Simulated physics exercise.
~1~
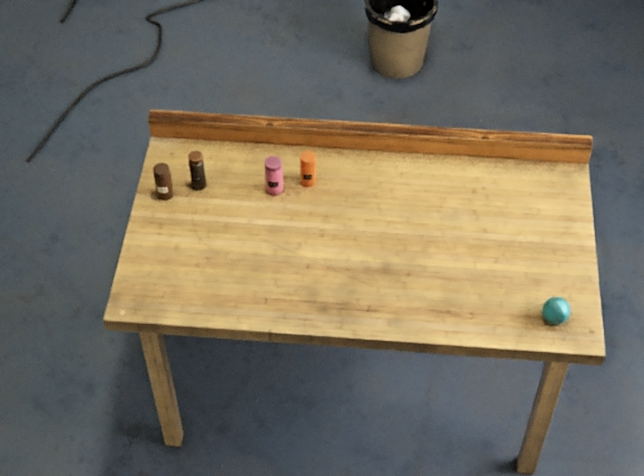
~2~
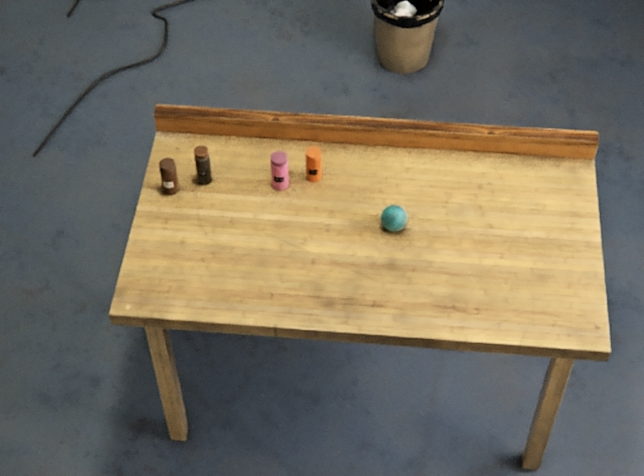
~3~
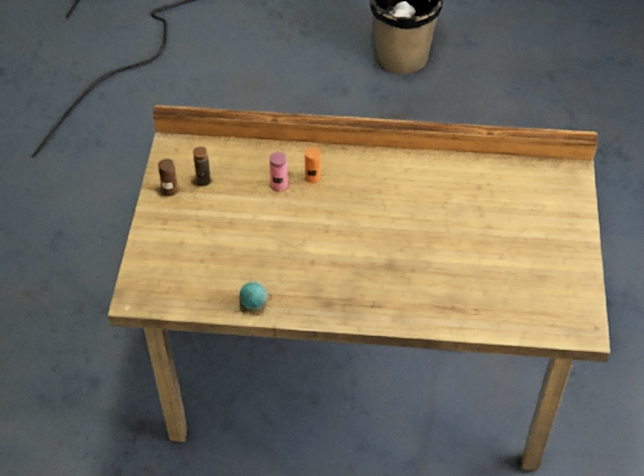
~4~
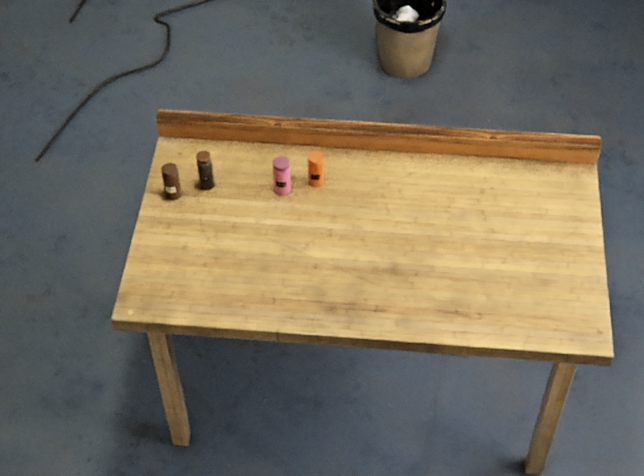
A turquoise ball crosses the table leftward, first up, then down, and leaves view.
